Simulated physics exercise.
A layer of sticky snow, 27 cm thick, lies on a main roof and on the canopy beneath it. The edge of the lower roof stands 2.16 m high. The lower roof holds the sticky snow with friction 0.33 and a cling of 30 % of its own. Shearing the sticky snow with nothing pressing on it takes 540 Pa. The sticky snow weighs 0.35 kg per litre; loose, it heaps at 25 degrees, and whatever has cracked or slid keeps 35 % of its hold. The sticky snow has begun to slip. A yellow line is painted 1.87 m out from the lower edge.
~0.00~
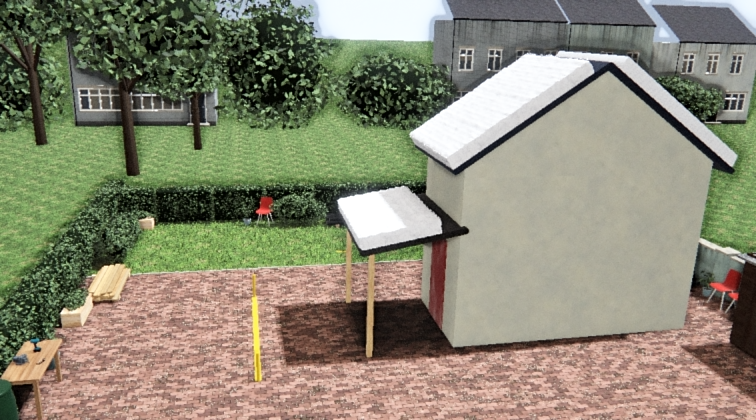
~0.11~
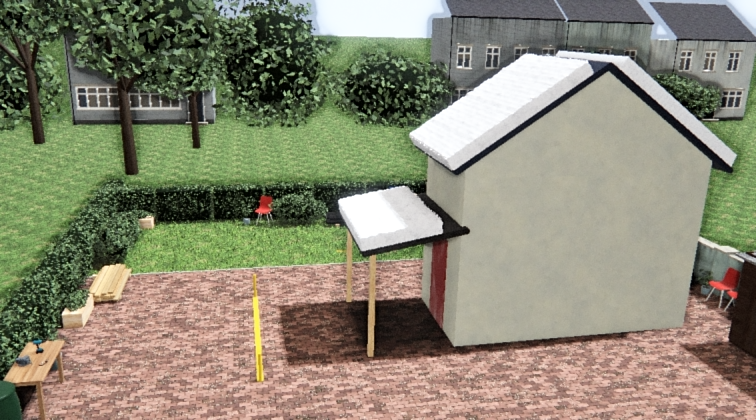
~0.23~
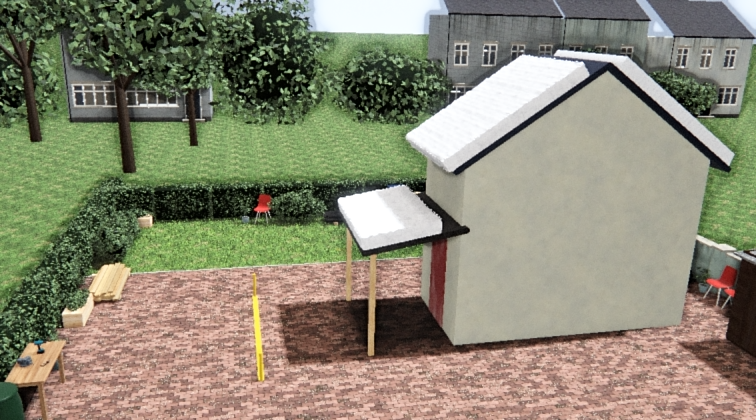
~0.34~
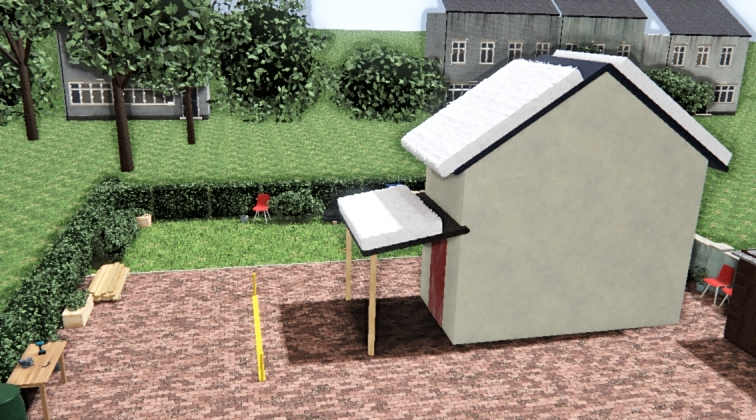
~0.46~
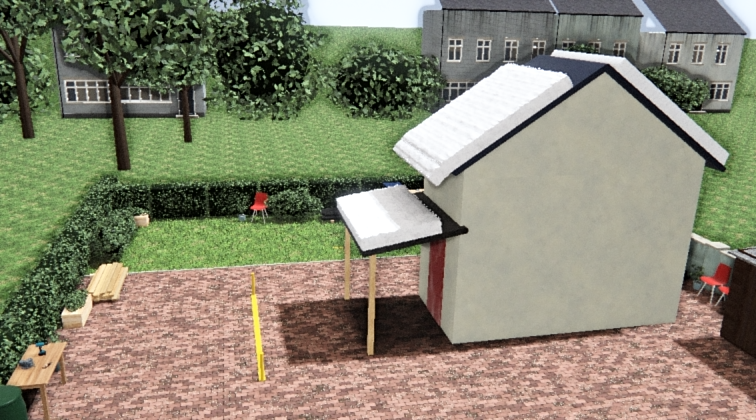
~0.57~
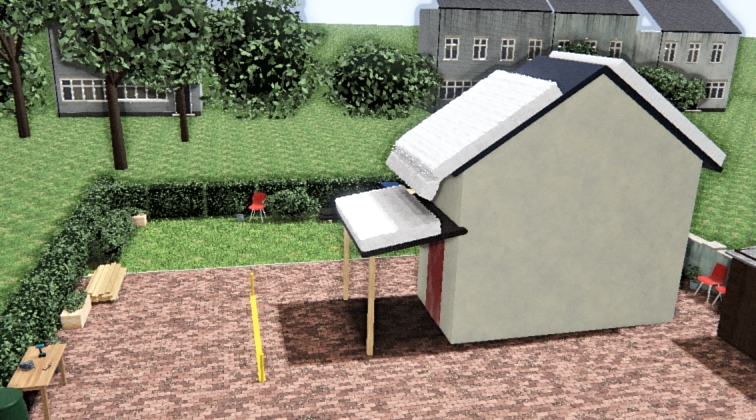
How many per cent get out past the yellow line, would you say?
I would say 41 percent.
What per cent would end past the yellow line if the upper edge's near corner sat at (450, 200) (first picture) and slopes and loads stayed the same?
Share past the line: About 16 %.
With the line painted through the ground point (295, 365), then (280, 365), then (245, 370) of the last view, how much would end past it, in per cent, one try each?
First try around 55 per cent, second around 50 per cent, third around 35 per cent.
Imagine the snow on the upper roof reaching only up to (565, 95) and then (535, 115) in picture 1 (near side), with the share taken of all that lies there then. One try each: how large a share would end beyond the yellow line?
Respectively 30 % and 16 %.
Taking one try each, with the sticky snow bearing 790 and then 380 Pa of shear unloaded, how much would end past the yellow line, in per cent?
In turn about 35 %, 45 %.
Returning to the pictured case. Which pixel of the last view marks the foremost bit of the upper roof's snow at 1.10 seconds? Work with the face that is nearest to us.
At roughly (363, 233).
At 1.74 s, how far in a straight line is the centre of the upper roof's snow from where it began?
Straight-line shift: Around 4.6 m.
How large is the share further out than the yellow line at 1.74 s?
I'd put it at roughly 0 %.
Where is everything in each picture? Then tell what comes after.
In the first frame, foremost bit of the sticky snow at (452, 161).
In the second frame, foremost bit of the sticky snow at (452, 162), its middle shifted 2.5 cm.
In the third frame, foremost bit of the sticky snow at (448, 165), its middle shifted 10 cm, 3 % of it past the upper edge, in one piece.
In the fourth frame, foremost bit of the sticky snow at (443, 170), its middle shifted 23 cm, 7 % of it past the upper edge, in one piece.
In the fifth frame, foremost bit of the sticky snow at (434, 176), its middle shifted 41 cm, 13 % of it past the upper edge, cracking.
In the sixth frame, foremost bit of the sticky snow at (425, 186), its middle shifted 65 cm, 21 % of it past the upper edge, cracking.
After 1.10 s, none is below the lower edge and 0 % is past the line.
After 1.74 s, 44 % is below the lower edge and 0 % is past the line.
After 2.37 s, 72 % is below the lower edge and 40 % is past the line.
After 3.00 s, 73 % is below the lower edge and 41 % is past the line.
After 3.20 s, 73 % is below the lower edge and 41 % is past the line.
